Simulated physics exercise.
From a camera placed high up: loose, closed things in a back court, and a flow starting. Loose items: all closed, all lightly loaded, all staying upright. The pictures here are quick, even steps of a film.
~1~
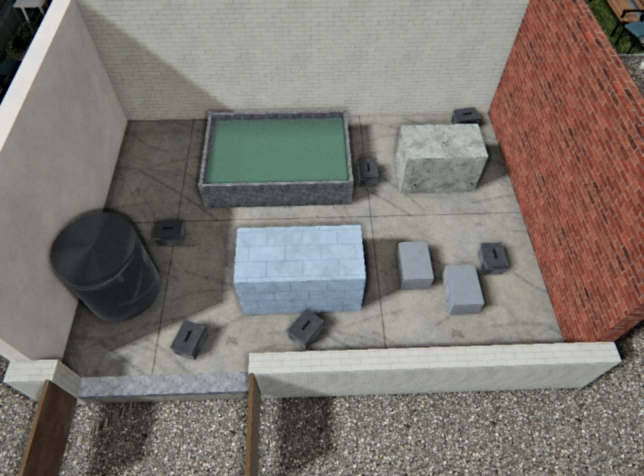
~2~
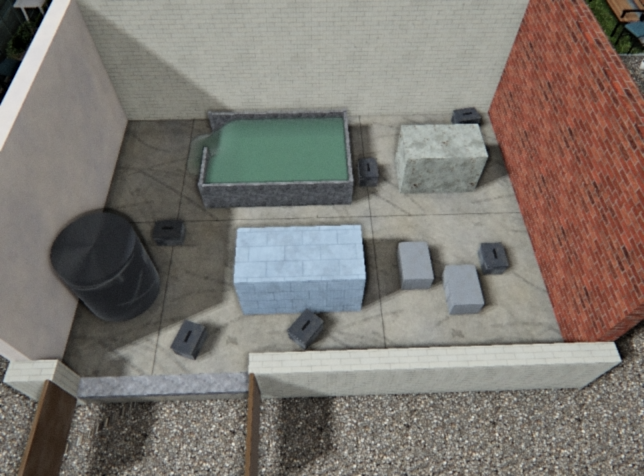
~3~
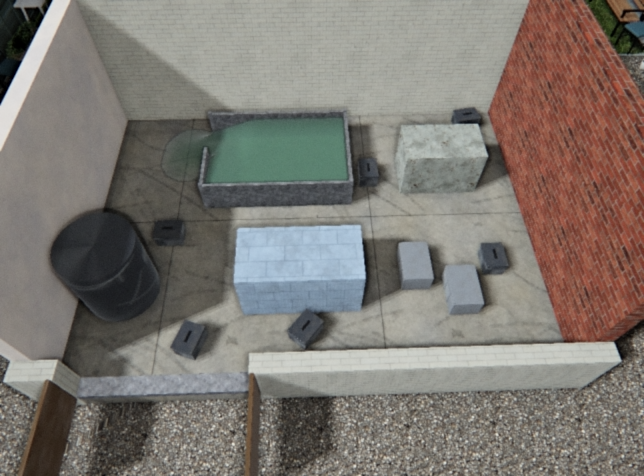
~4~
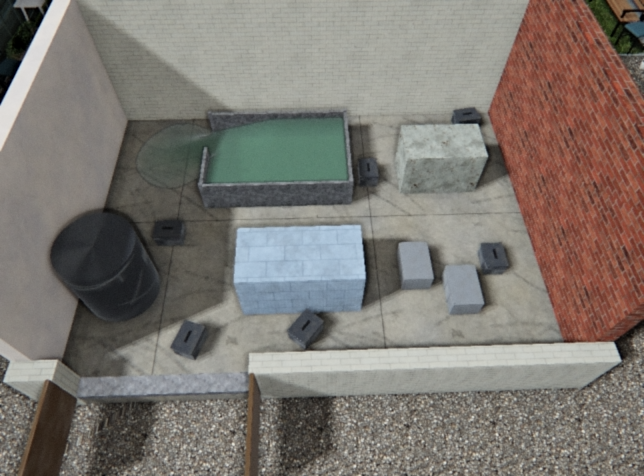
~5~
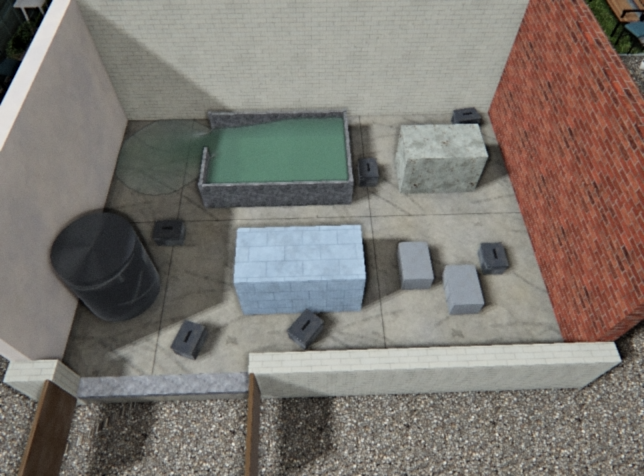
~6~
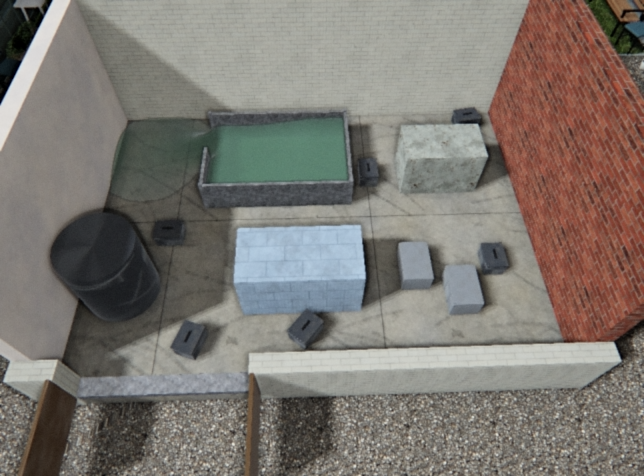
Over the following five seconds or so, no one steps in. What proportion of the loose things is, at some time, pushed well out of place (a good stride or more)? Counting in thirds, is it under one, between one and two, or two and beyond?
The share moved far is below one third.
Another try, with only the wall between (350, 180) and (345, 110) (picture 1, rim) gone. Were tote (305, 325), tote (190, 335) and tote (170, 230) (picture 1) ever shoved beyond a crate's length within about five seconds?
First stays short of it, second stays short of it, third stays short of it.
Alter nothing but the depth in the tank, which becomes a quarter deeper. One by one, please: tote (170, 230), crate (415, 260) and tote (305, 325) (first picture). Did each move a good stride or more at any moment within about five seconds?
Note, listed order: Covered it / didn't cover it / didn't cover it.
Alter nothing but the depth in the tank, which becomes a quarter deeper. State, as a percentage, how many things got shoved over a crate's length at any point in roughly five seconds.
I'd put it near 10 percent.
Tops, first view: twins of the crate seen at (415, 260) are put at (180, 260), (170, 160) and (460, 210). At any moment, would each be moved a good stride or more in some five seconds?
Copy one: Slides well clear; copy two: Slides well clear; copy three: Barely shifts.
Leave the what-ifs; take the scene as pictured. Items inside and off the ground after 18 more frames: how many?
I count 0.
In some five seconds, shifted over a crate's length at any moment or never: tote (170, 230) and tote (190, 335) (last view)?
Got that far, fell short.
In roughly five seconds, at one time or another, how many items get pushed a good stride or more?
That adds up to 1.
A moment on, 0 of 8 are well off their spots; 0 afloat.
Next, 0 of 8 are well off their spots; 0 afloat.
Later, 0 of 8 are well off their spots; 0 afloat.
In the end, 1 of 8 are well off their spots, and 1 have been at some point; 0 afloat.
